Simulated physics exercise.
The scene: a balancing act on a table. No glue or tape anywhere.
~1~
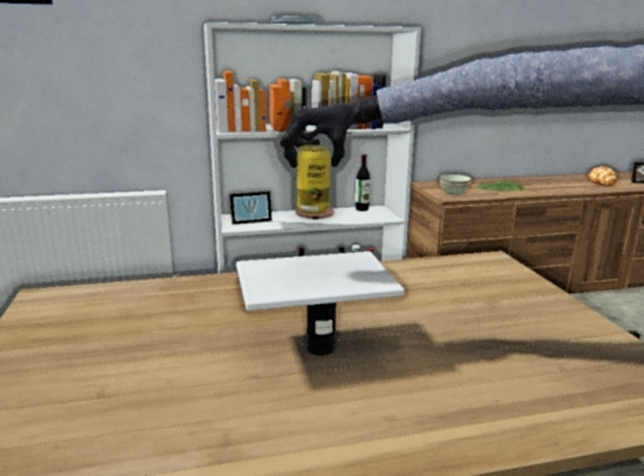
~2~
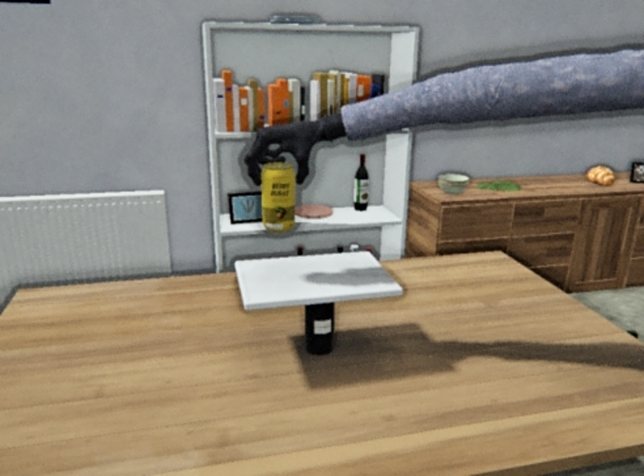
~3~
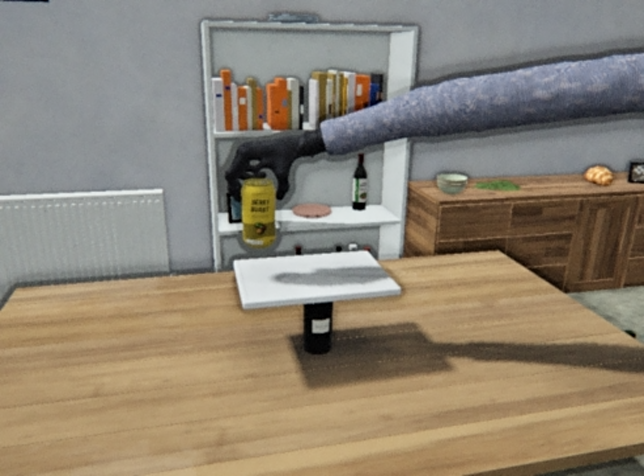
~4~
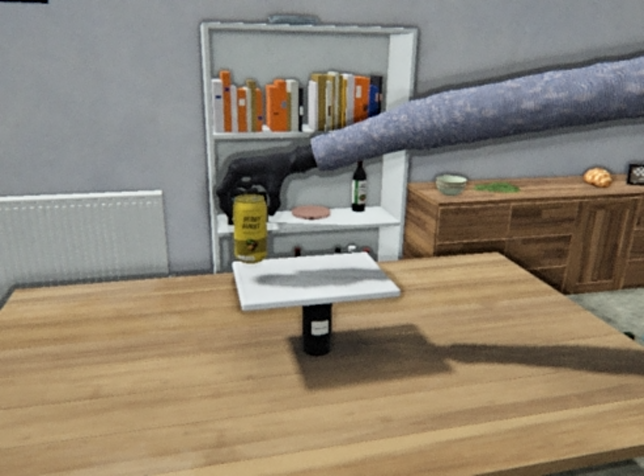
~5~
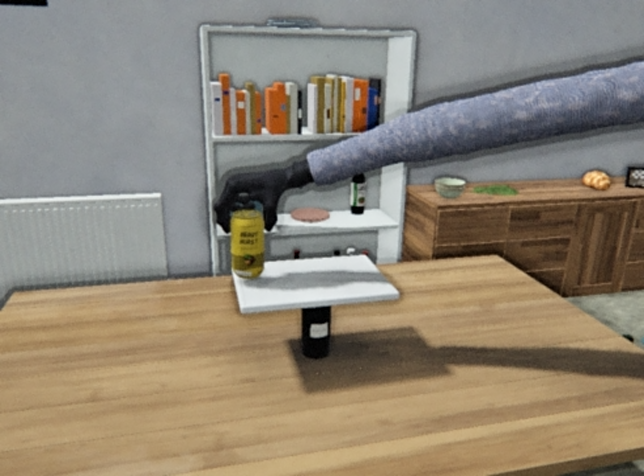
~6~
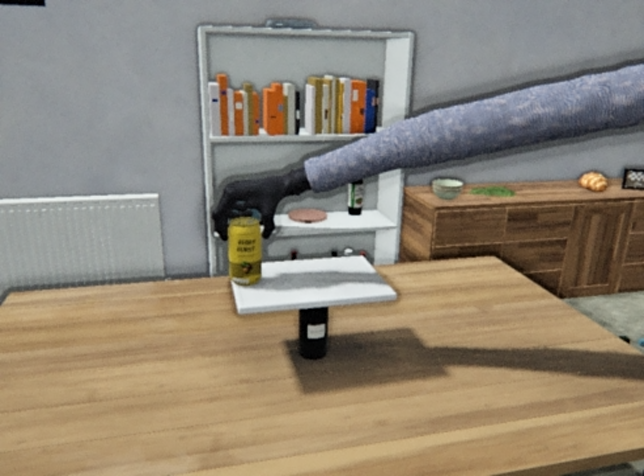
A black-gloved hand on a long grey-sleeved arm reaches in from the right, holding a yellow can above a white board balanced on a dark bottle. The wooden table is seen from slightly above, with a white bookcase, a pale radiator and a wooden sideboard behind. The hand carries the can left, then lowers it onto the board's left end, still touching it, while the view barely shifts.
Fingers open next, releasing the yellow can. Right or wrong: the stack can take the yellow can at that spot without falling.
Wrong.
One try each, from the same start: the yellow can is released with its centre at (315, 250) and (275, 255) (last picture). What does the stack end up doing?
Well, the first time the stack stays put, and the second time it comes down.
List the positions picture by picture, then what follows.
In the first frame, on its way; yellow can (314, 180); white lid (316, 278).
In the second frame, on its way; yellow can (279, 198); white lid (314, 278).
In the third frame, on its way; yellow can (259, 214); white lid (313, 277).
In the fourth frame, on its way; yellow can (250, 229); white lid (312, 279).
In the fifth frame, on its way; yellow can (248, 244); white lid (311, 281).
In the sixth frame, in place under the hand; yellow can (245, 252); white lid (308, 282).
Then, 0.40 s on from there, yellow can now fallen; white lid on its side.
Then, 0.70 s on from there, white lid now fallen.
In the end, fallen, white lid and yellow can; black jar unmoved. The stack loses its balance.
